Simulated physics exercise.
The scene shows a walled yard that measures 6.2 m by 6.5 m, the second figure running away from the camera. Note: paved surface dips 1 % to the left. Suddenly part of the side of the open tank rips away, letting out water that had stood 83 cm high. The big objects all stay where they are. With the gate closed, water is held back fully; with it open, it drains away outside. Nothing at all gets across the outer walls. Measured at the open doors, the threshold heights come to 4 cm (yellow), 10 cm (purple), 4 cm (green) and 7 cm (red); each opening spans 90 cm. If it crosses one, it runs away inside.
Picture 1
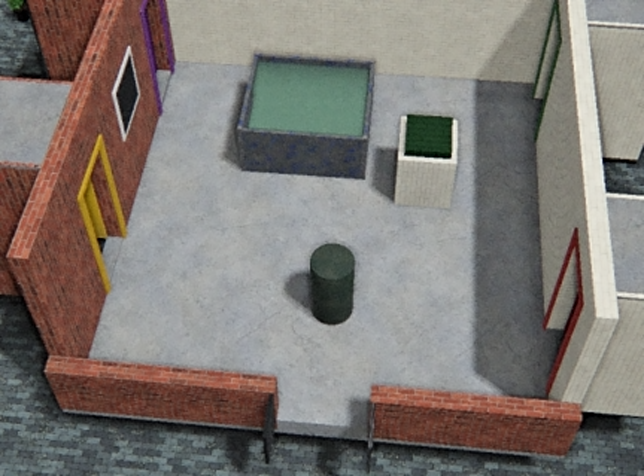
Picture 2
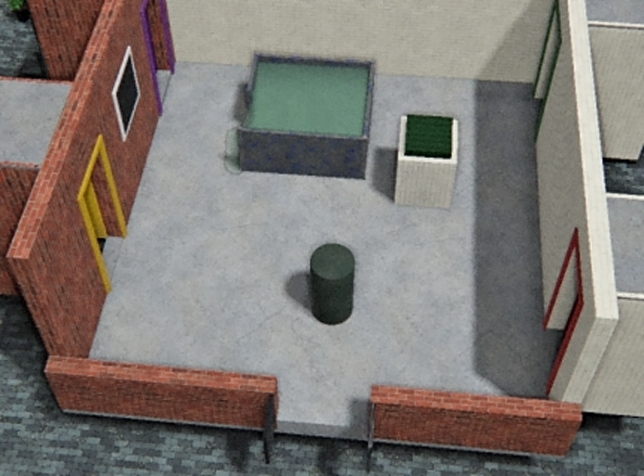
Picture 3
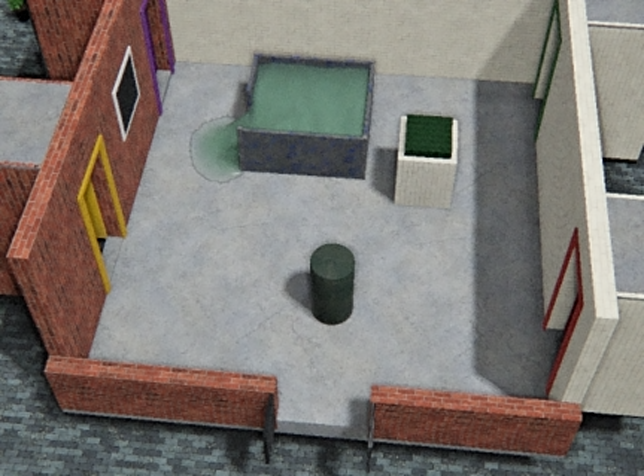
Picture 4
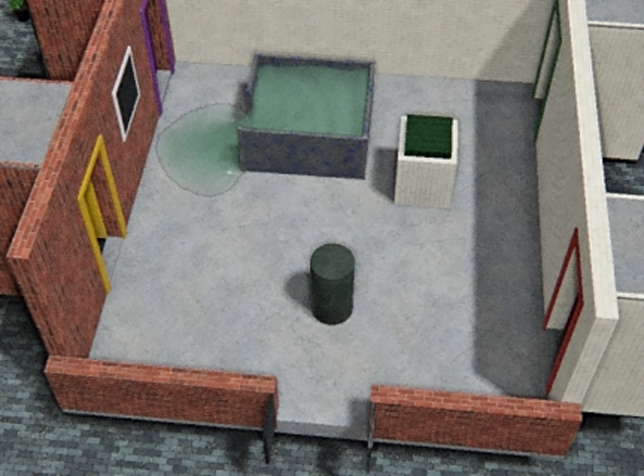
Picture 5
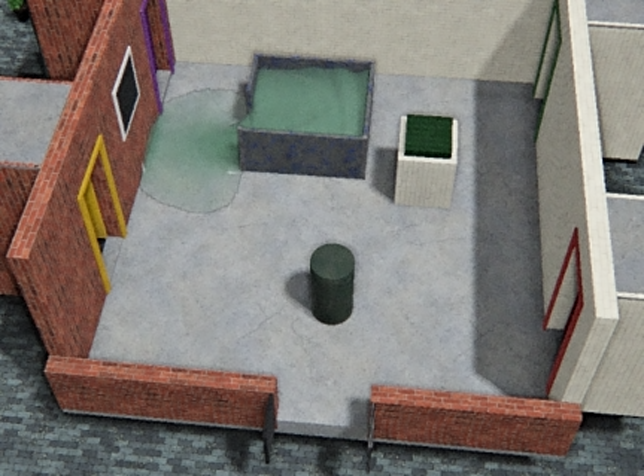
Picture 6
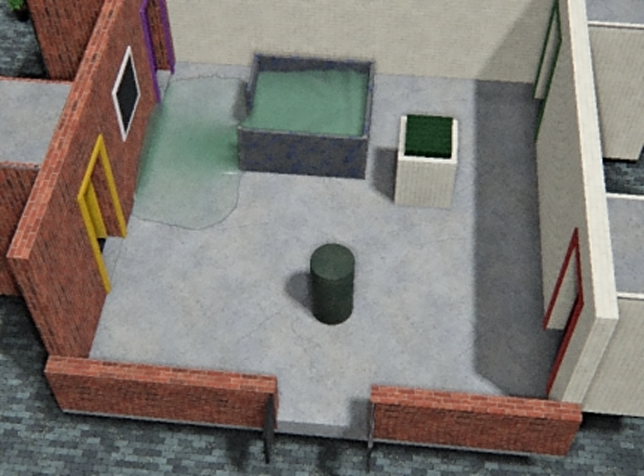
In a walled yard with brick and pale walls, green-tinted water pours from the left side of an open dark tank and spreads across the grey paving toward the brick wall, while the cylinder and planter stay still.
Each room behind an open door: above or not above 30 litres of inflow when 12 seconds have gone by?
In the end yellow door: Above the cap, purple door: Above the cap, green door: Above the cap, red door: Below the cap.
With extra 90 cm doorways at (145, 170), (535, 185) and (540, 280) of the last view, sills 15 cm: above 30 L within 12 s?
Per doorway, in order: Sufficient / insufficient / insufficient.
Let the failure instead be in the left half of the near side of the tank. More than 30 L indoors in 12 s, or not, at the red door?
Red: Falls short.
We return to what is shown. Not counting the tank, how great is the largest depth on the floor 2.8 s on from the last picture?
Around 28 centimetres deep.
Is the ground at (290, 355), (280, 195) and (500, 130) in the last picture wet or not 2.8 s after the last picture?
In that order: Under water, still dry, dry.
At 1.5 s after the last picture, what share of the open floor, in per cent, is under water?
Some 30 per cent of the floor is wet.
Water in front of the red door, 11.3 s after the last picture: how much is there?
Around 4.5 cm there.
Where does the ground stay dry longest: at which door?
That would be the red door.
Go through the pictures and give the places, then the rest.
In the first frame, the open tank at (309, 98) is whole and still, 83 cm deep.
In the second frame, water pours out at (248, 135) and has run 0.5 m, to (238, 172); typically 10 cm deep outside, 83 cm at the open tank's back.
In the third frame, water pours out at (249, 137) and has run 0.9 m, to (199, 134); typically 12 cm deep outside, 83 cm at the open tank's back.
In the fourth frame, the front is at (166, 134), 1.4 m from the gap at (249, 138); 2.0 m2 of floor is under water; 79 cm left at the back of the open tank.
In the fifth frame, water pours out at (249, 139) and has run 1.8 m, to (141, 182); typically 6 cm deep outside, 71 cm at the open tank's back.
In the sixth frame, water pours out at (249, 138) and has run 2.1 m, to (133, 209); typically 6 cm deep outside, 71 cm at the open tank's back.
Then, 0.7 s after the last picture water covers 15 % of the floor and is deepest (49 cm) near (161, 153); yellow door 11 cm at the sill, 0 L in, purple door 20 cm at the sill, 17 L in, green door not reached, red door not reached.
Then, 1.5 s after the last picture water covers 30 % of the floor and is deepest (40 cm) near (176, 63); yellow door 11 cm at the sill, 17 L in, purple door 18 cm at the sill, 48 L in, green door not reached, red door not reached.
Then, 2.8 s after the last picture water covers 45 % of the floor and is deepest (28 cm) near (150, 152); yellow door 8 cm at the sill, 36 L in, purple door 19 cm at the sill, 81 L in, green door not reached, red door not reached.
Then, 6.3 s after the last picture water covers 80 % of the floor and is deepest (15 cm) near (152, 144); yellow door 5 cm at the sill, 55 L in, purple door 10 cm at the sill, 111 L in, green door 10 cm at the sill, 75 L in, red door 9 cm at the sill, 2 L in.
Then, 11.3 s after the last picture water covers 100 % of the floor and is deepest (10 cm) near (159, 161); yellow door 5 cm at the sill, 59 L in, purple door 6 cm at the sill, 114 L in, green door 4 cm at the sill, 105 L in, red door 4 cm at the sill, 8 L in.
